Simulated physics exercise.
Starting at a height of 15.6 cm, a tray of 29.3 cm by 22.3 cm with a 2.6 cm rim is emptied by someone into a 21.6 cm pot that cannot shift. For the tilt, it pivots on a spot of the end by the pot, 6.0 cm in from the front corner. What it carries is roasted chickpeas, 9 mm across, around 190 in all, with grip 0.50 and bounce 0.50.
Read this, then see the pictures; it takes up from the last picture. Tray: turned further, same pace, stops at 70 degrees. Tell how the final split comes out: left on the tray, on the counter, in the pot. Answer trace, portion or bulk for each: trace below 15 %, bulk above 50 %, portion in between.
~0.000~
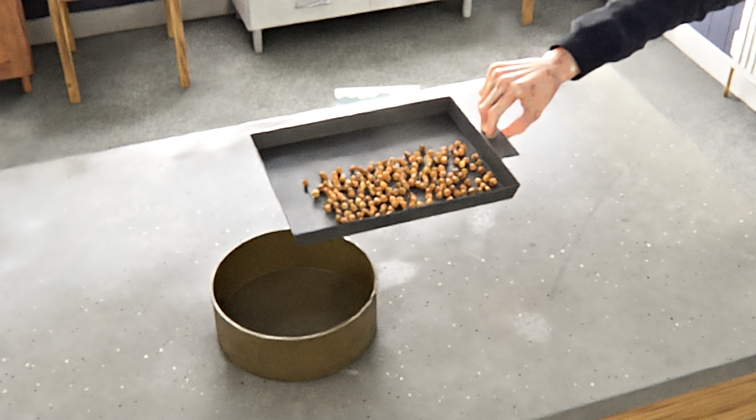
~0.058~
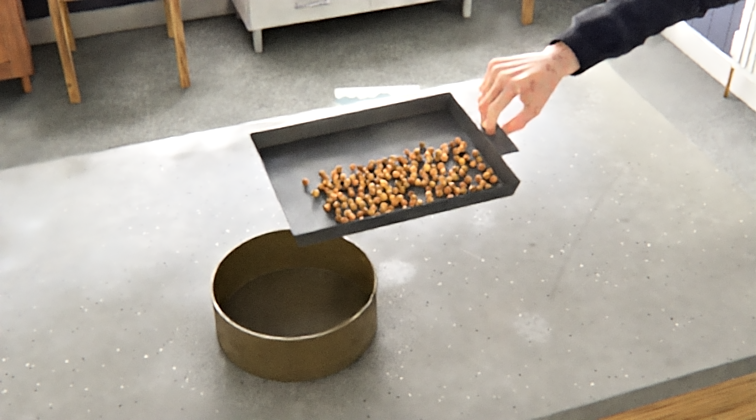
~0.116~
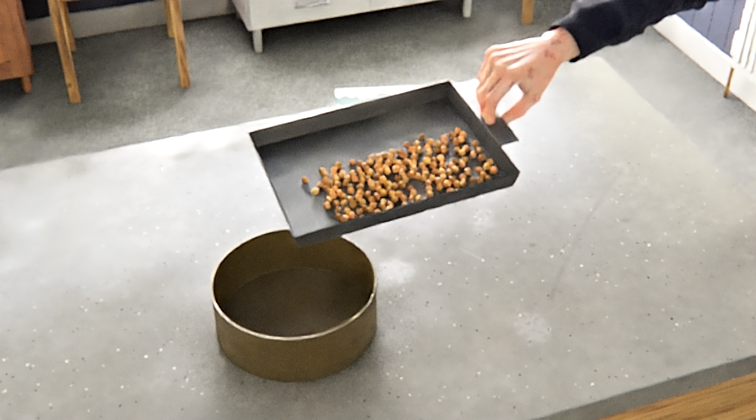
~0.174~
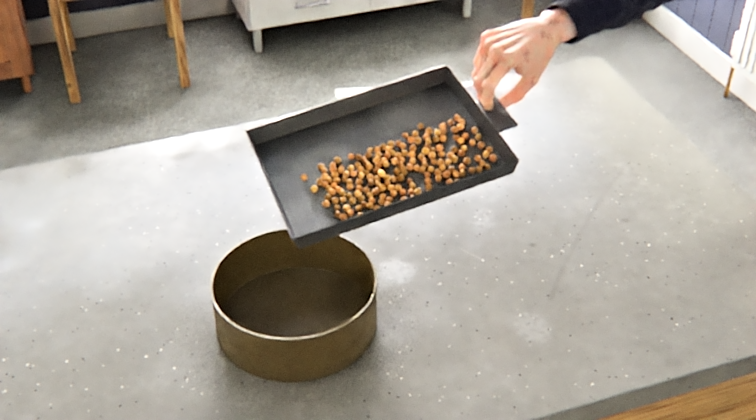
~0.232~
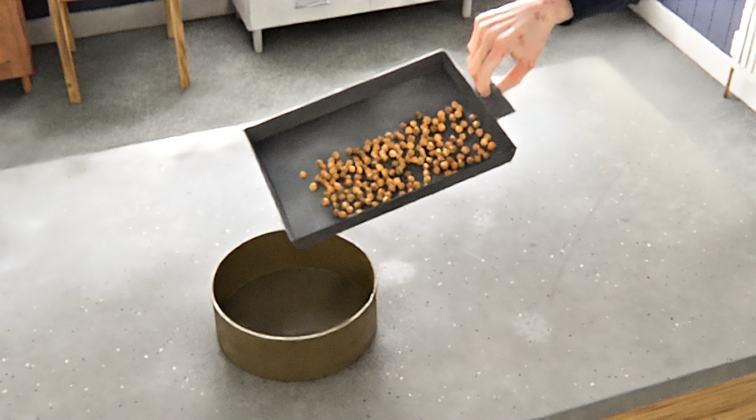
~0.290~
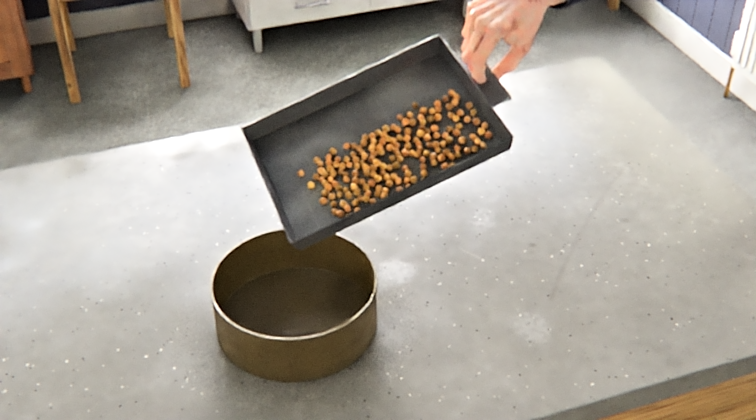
Tray: Bulk. Counter: Trace. Pot: Portion.
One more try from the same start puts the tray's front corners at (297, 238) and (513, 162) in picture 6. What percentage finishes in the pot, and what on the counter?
The pot gets 0 and the counter 0.
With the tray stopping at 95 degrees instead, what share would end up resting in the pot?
Around 100 in a hundred.
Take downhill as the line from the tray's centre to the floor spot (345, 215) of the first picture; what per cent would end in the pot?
Around 30 percent of them.
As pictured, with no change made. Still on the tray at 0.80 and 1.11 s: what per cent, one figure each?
Sequence: 95; 80.
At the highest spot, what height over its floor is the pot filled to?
Roughly 1.0 centimetres.
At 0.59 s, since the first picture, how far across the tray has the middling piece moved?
I'd say close to 9 centimetres.
After 0.59 s, tilt 44 degrees; the tray holds 100 %, the pot 0 %.
Then, at 0.80 s, tilt 61 degrees; the tray holds 95 %, the pot 0 %.
After 1.11 s, tilt 70 degrees; the tray holds 80 %, the pot 20 %.
By 1.8 s all is still; tray 75 %, counter 0 %, pot 25 %.
